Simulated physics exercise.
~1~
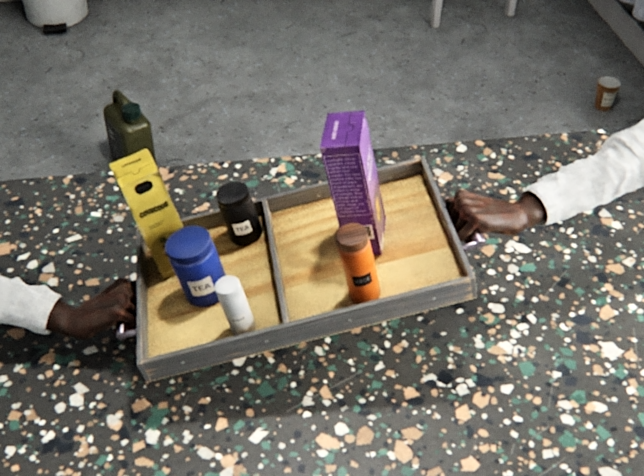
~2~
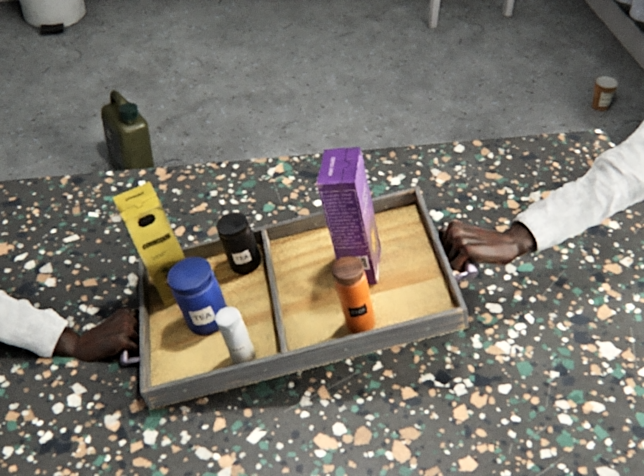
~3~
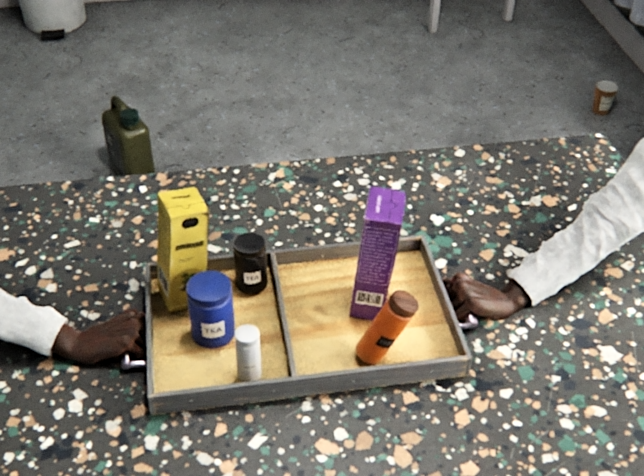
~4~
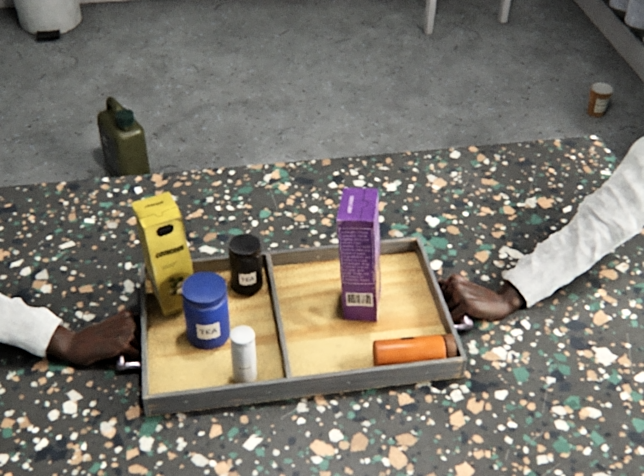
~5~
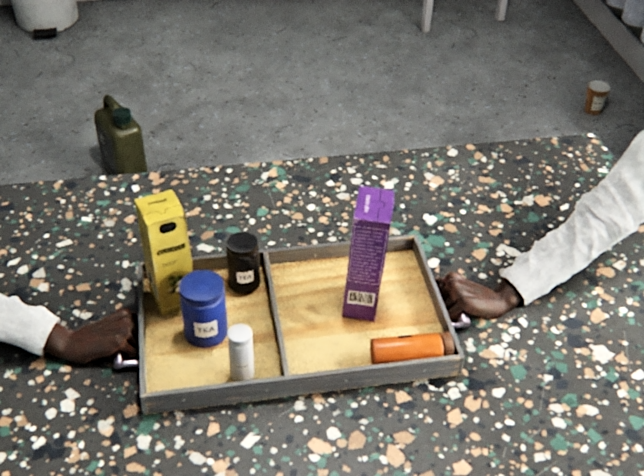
A tray lowered by two hands lands on the speckled table, toppling its orange shaker.
